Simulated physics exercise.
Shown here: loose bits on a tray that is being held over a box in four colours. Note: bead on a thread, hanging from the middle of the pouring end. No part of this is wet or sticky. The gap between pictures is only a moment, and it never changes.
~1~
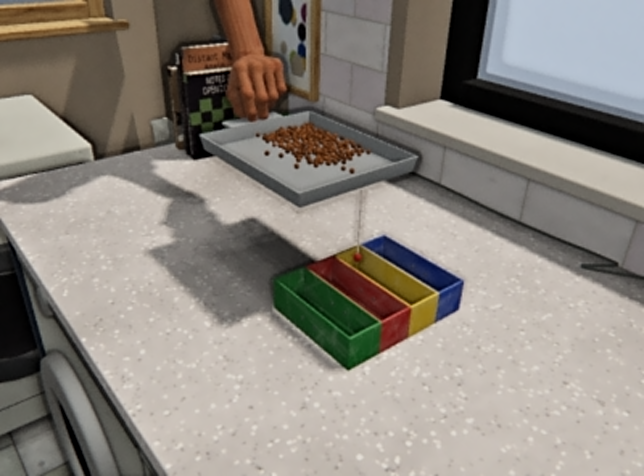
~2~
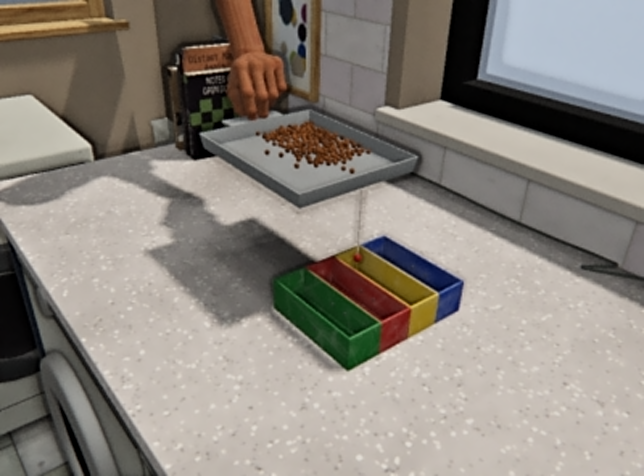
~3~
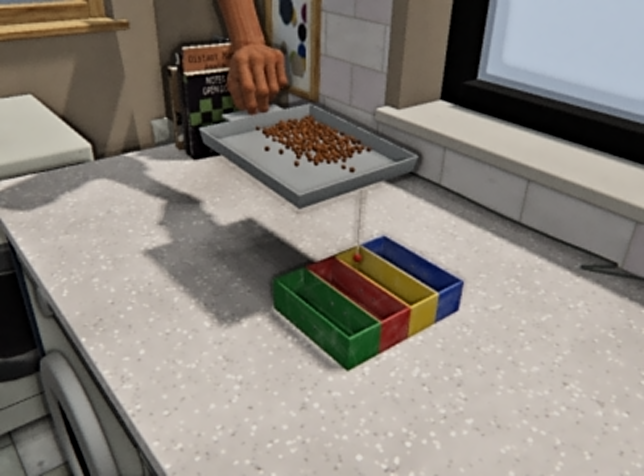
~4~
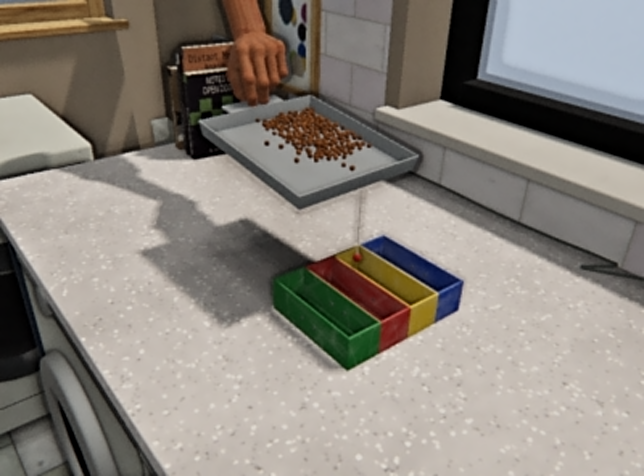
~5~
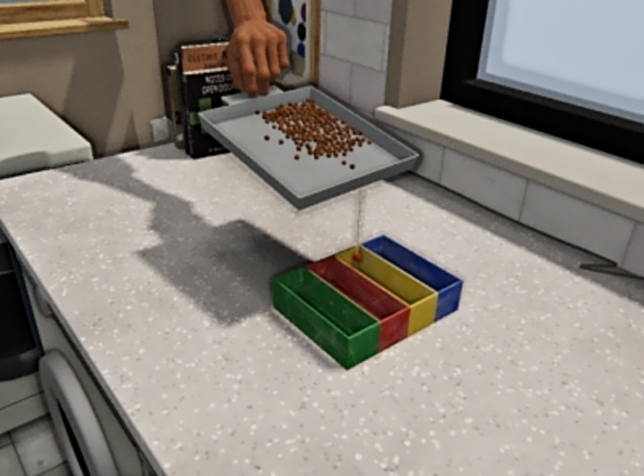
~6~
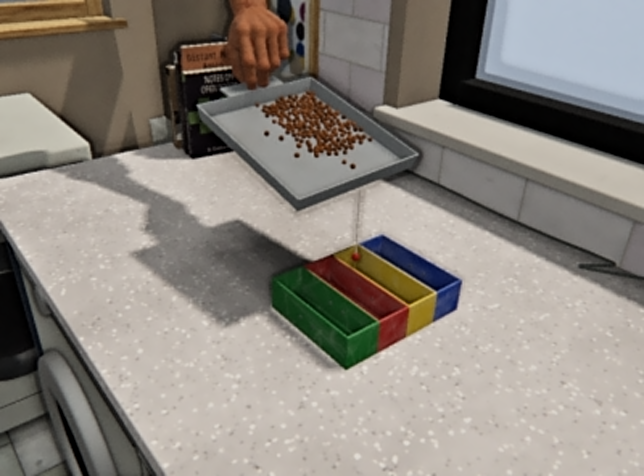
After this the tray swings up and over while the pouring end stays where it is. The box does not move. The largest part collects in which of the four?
In the green cell.
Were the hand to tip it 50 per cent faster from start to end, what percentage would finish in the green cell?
I'd say 50 percent or thereabouts.
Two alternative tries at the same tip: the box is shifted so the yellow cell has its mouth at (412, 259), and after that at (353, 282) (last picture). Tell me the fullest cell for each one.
Try 1 - the green one; try 2 - red.
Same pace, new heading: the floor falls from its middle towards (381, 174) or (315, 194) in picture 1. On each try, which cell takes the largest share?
The cell in blue, then green.
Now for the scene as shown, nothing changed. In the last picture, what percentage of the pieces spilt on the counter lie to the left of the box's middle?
Estimate: Roughly 100 %.
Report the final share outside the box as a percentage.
Share outside: Near 10 %.
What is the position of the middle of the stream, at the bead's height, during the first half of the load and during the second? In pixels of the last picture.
I'd put it at roughly (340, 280), and after that at roughly (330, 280).
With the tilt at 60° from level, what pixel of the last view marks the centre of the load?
Somewhere about (346, 179).
Shortly afterwards, tray tipped steeply; all but a few on the tray; only a few in the red cell; only a few in the green cell; only a few falling or outside the box.
Next, tray tipped right over; near a third on the tray; a little in the green cell; a little in the red cell; only a few in the yellow cell; near a third falling or outside the box.
Some moments later, tray tipped past a quarter turn; near half in the green cell; near a quarter in the red cell; a little in the yellow cell; only a few in the blue cell; a little falling or outside the box.
In the end, tray tipped past a quarter turn; near half in the green cell; near a quarter in the red cell; a little in the yellow cell; only a few in the blue cell; a little outside the box.
